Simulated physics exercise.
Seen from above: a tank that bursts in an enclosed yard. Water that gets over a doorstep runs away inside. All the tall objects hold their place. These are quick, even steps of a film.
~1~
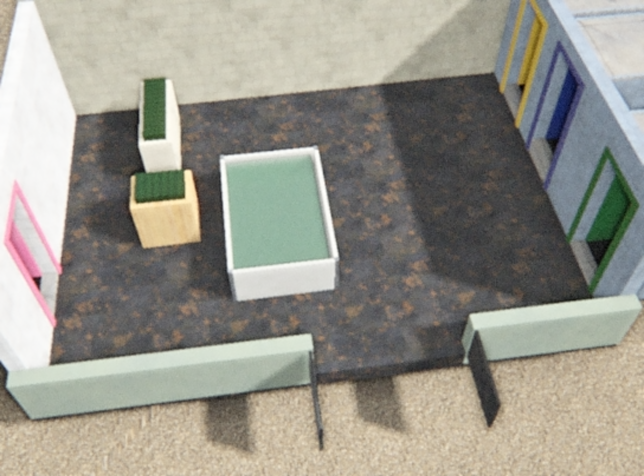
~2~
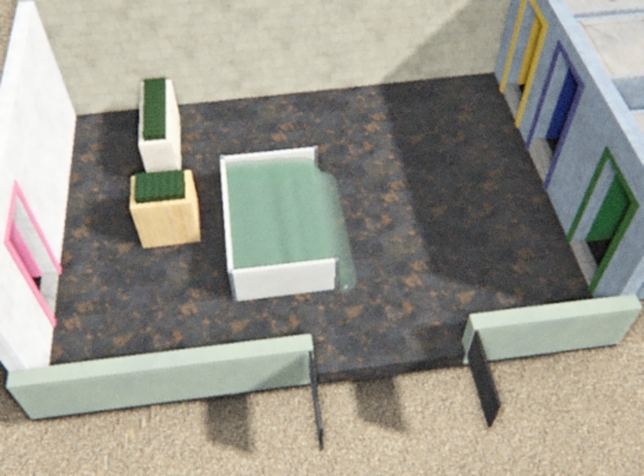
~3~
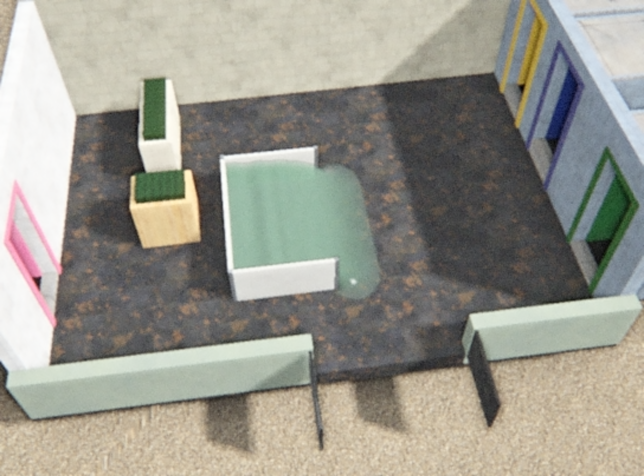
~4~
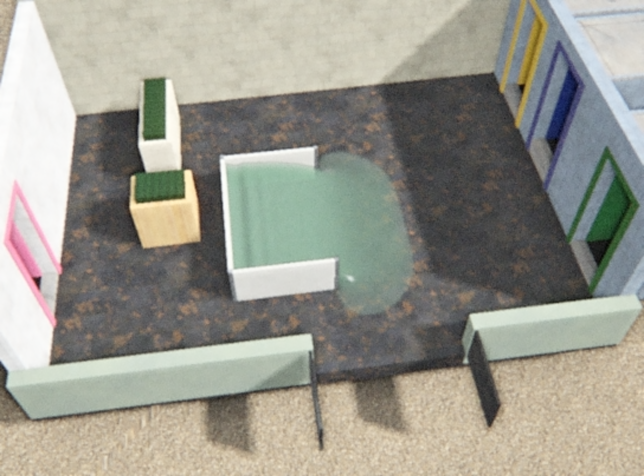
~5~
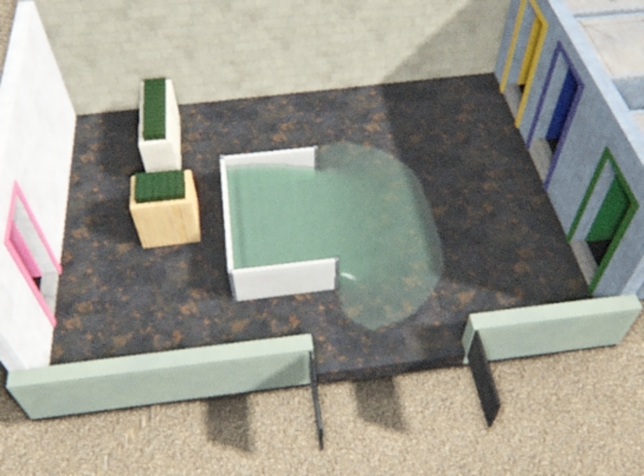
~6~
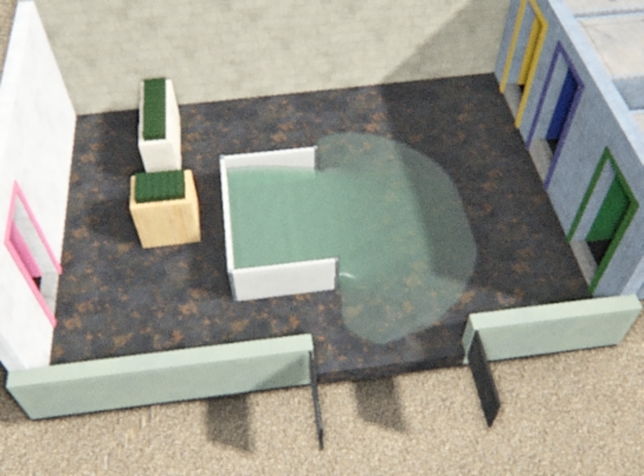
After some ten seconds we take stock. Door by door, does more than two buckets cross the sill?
In the end: The green door takes more than that; the blue door stays under that; the yellow door stays under that; the pink door stays under that.
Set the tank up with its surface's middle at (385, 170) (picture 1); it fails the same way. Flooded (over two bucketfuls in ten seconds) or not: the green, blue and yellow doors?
My reading: Green lets more in, blue goes over, yellow takes less.
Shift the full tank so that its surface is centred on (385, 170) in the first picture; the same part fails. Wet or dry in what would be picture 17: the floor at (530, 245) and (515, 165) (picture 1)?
As listed: Covered, covered.
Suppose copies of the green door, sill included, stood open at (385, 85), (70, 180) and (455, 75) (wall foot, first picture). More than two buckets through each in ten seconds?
One after the other: Keeps below it, holds, passes that mark.
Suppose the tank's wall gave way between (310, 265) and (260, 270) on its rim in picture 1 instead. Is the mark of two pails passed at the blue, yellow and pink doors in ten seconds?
My reading: The blue one takes less, the yellow one keeps below it, the pink one takes more.
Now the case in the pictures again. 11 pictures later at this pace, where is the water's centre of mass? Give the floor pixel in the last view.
Near (405, 218).
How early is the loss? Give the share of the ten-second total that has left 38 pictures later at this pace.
Some 70 per cent.
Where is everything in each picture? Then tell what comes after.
In the first picture, still water in the water tank at (276, 209).
In the second picture, the front is at (341, 291), out from the gap at (324, 220).
In the third picture, the front is at (334, 167), out from the gap at (324, 222).
In the fourth picture, the front is at (388, 301), out from the gap at (324, 223).
In the fifth picture, the front is at (410, 309), out from the gap at (324, 223).
In the sixth picture, the front is at (471, 260), out from the gap at (324, 223).
A moment on, water covers 40 % of the floor; the green door wet at the sill, nothing in, the blue door wet at the sill, nothing in, the yellow door not reached, the pink door not reached.
Next, water covers 45 % of the floor; the green door over two buckets in, the blue door wet at the sill, nothing in, the yellow door wet at the sill, nothing in, the pink door not reached.
Then, water covers 45 % of the floor; the green door far over two buckets in, the blue door wet at the sill, nothing in, the yellow door wet at the sill, nothing in, the pink door not reached.
Later, water covers 65 % of the floor; the green door far over two buckets in, the blue door wet at the sill, nothing in, the yellow door wet at the sill, nothing in, the pink door not reached.
In the end, water covers 85 % of the floor; the green door far over two buckets in, the blue door wet at the sill, nothing in, the yellow door wet at the sill, nothing in, the pink door wet at the sill, nothing in.
